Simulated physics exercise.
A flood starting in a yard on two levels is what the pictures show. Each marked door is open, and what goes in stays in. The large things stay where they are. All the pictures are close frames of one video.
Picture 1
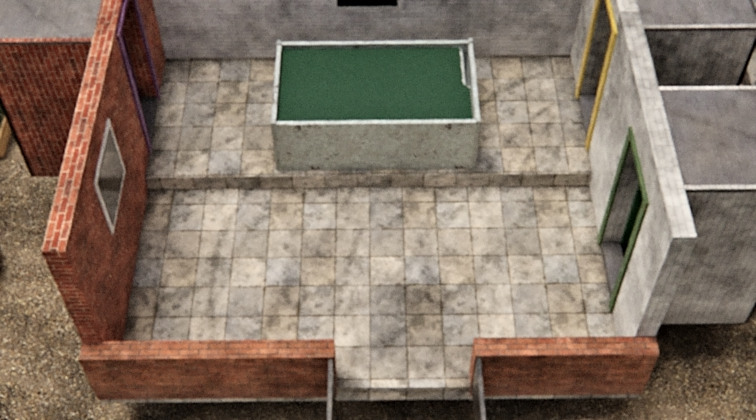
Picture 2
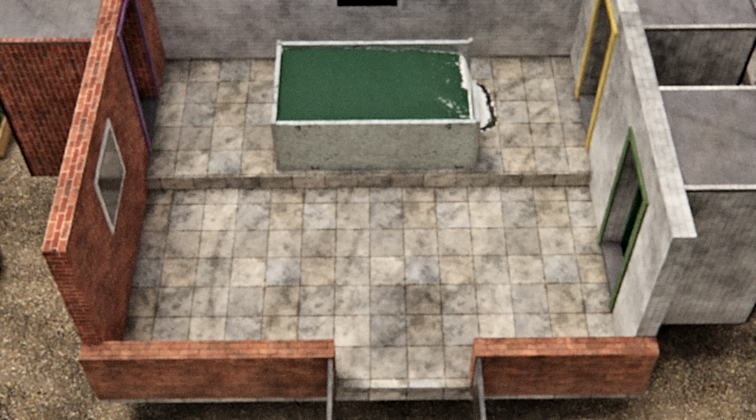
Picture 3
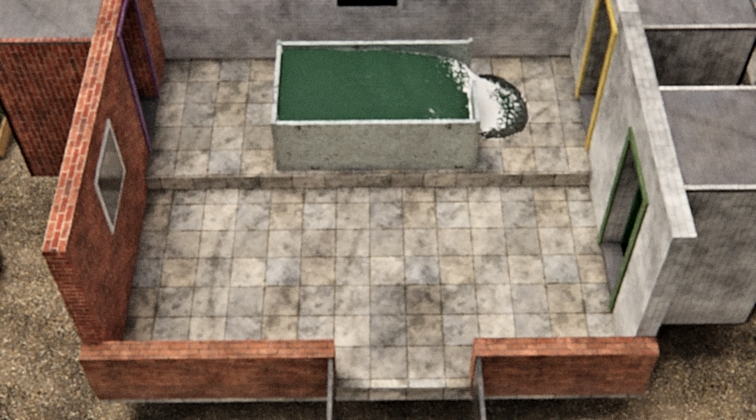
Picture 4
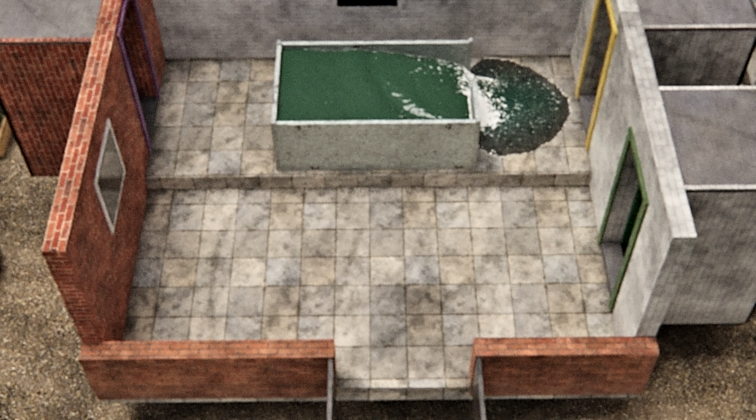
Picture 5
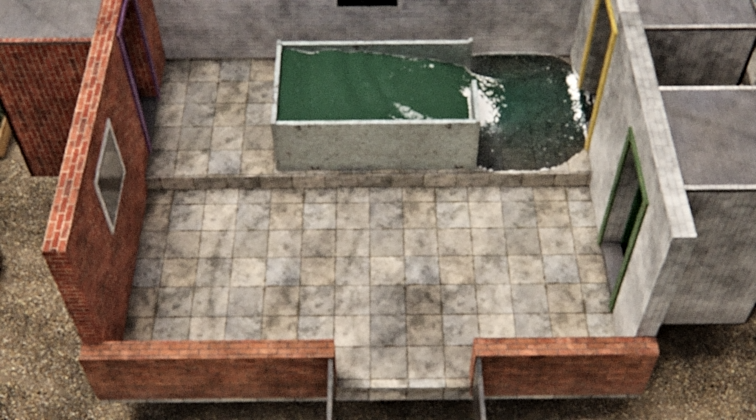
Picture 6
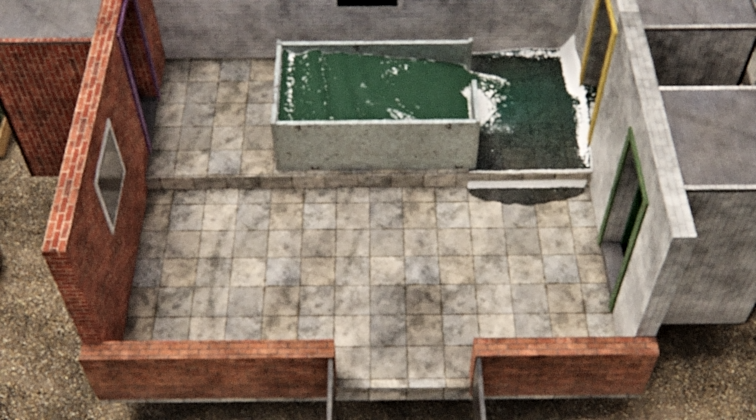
Green water pours from the tank's right side, spreads to the wall, and crosses the step.
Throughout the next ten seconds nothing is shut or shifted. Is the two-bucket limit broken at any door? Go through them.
My prediction: The yellow door will get more than two buckets, the green door will get two buckets at most, the purple door will get two buckets at most.
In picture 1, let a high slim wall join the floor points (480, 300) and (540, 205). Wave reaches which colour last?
I'd say the door marked purple is last.
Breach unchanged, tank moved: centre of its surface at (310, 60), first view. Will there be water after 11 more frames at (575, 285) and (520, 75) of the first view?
In the order asked: Waterlogged, then waterlogged.
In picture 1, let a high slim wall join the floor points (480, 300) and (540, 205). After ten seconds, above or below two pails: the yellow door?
I'd say the yellow one admits over the limit.
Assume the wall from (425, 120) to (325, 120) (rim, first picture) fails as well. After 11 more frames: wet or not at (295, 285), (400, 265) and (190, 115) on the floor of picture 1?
In turn: Swamped, swamped, untouched.
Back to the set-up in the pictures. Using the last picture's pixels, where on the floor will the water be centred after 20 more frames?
Near pixel (431, 141).
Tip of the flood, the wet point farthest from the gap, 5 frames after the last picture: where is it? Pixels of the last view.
Best guess: Near (598, 292).
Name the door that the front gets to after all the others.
My answer is the purple-painted one.
A moment on, water covers 15 % of the floor; the yellow door far over two buckets in, the green door wet at the sill, nothing in, the purple door not reached.
Next, water covers 20 % of the floor; the yellow door far over two buckets in, the green door wet at the sill, nothing in, the purple door not reached.
Then, water covers 40 % of the floor; the yellow door far over two buckets in, the green door wet at the sill, nothing in, the purple door not reached.
Later, water covers 80 % of the floor; the yellow door far over two buckets in, the green door wet at the sill, nothing in, the purple door wet at the sill, nothing in.
In the end, water covers 95 % of the floor; the yellow door far over two buckets in, the green door wet at the sill, nothing in, the purple door wet at the sill, nothing in.
